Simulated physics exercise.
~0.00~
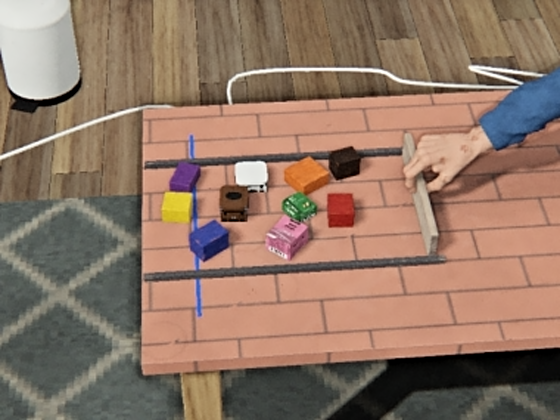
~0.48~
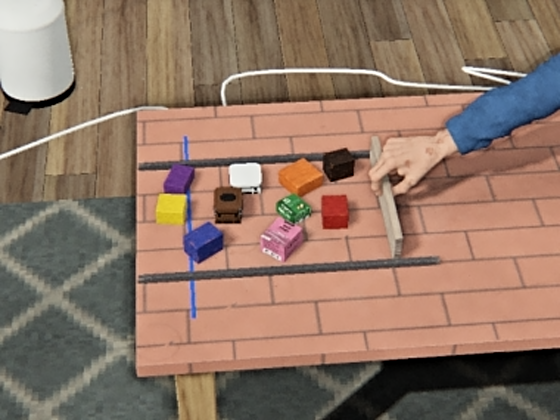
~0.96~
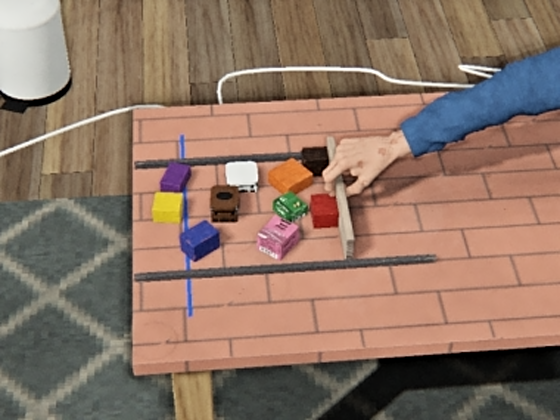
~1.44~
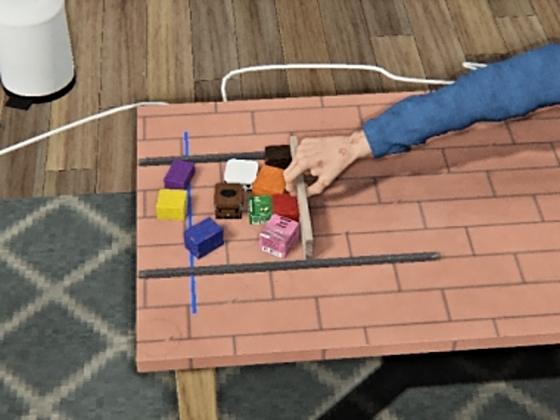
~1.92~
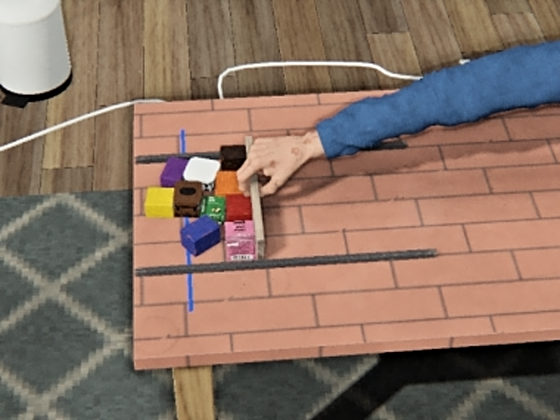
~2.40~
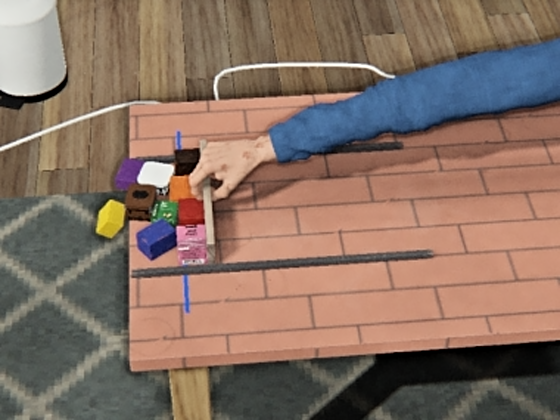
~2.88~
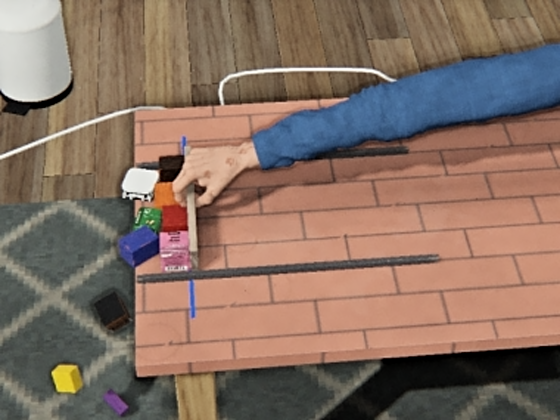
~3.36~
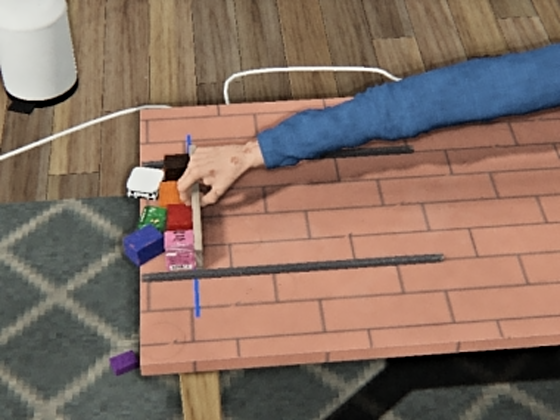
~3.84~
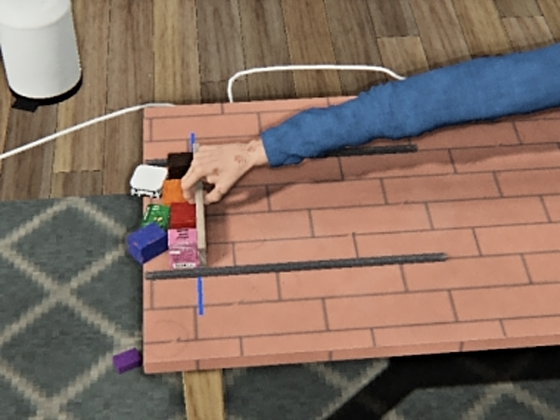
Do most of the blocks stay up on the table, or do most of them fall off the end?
Most of them stay on the table. Only the yellow, purple and brown ones fall off the end, while the rest stay bunched up by the edge.
